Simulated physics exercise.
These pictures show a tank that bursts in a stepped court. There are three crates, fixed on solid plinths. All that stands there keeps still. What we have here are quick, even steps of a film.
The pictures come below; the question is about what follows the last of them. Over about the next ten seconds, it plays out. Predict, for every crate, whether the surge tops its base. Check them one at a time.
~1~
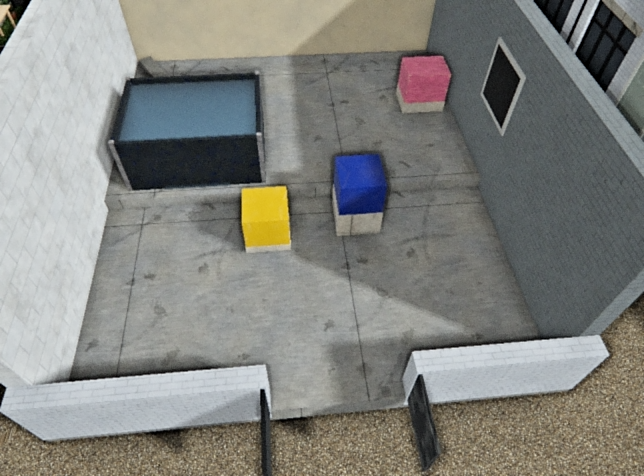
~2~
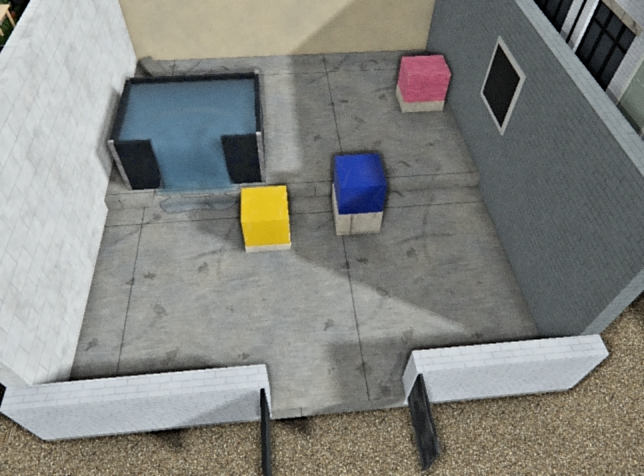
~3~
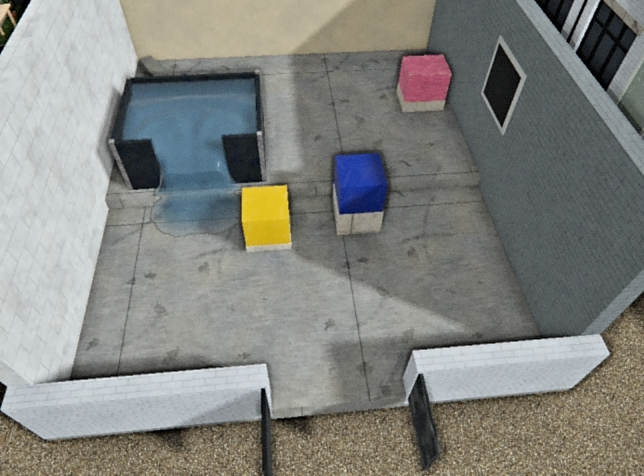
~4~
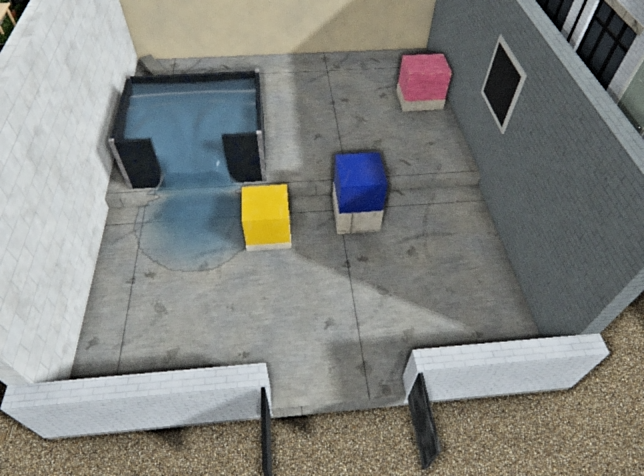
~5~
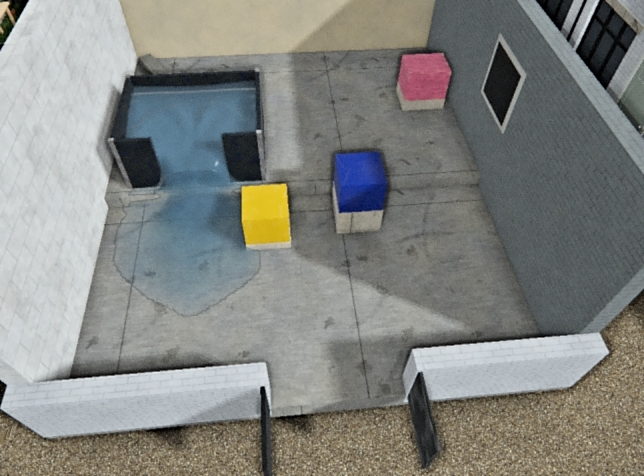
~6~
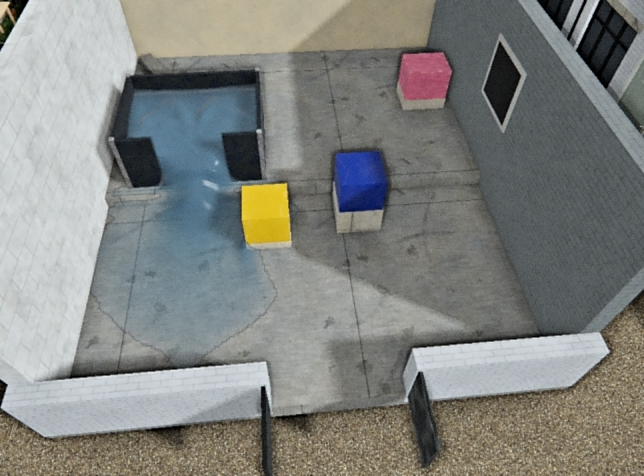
My prediction: The yellow crate gets topped; the pink crate does not get topped; the blue crate does not get topped.
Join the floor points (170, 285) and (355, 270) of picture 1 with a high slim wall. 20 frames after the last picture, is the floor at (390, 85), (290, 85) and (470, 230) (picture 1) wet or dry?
As listed: Free of water, dry, wet.
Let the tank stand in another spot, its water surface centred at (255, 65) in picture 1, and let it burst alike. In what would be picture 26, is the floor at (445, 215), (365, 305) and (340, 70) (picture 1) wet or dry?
First drenched; next drenched; last unwetted.
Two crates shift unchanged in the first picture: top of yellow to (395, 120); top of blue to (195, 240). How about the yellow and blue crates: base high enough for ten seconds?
As I read it, the yellow crate stays clear and the blue crate gets flooded.
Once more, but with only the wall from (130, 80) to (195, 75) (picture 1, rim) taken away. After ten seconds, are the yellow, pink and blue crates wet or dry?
As I see it, yellow is not reached, pink gets reached and blue is not reached.
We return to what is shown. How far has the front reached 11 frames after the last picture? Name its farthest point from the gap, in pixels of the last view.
At roughly (429, 372).
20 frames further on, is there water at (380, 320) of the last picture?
I'd expect that place to be drenched.
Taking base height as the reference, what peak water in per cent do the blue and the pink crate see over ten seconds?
Close to 30 per cent, and close to 0 per cent, in that order.
A moment on, water covers 25 % of the floor; the yellow crate water round its plinth, the pink crate not reached, the blue crate water round its plinth.
Next, water covers 30 % of the floor; the yellow crate water round its plinth, the pink crate not reached, the blue crate water round its plinth.
Then, water covers 40 % of the floor; the yellow crate water round its plinth, the pink crate not reached, the blue crate water round its plinth.
Later, water covers 50 % of the floor; the yellow crate water round its plinth, the pink crate not reached, the blue crate water round its plinth.
In the end, water covers 50 % of the floor; the yellow crate was topped, the pink crate stayed above the water, the blue crate stayed above the water.
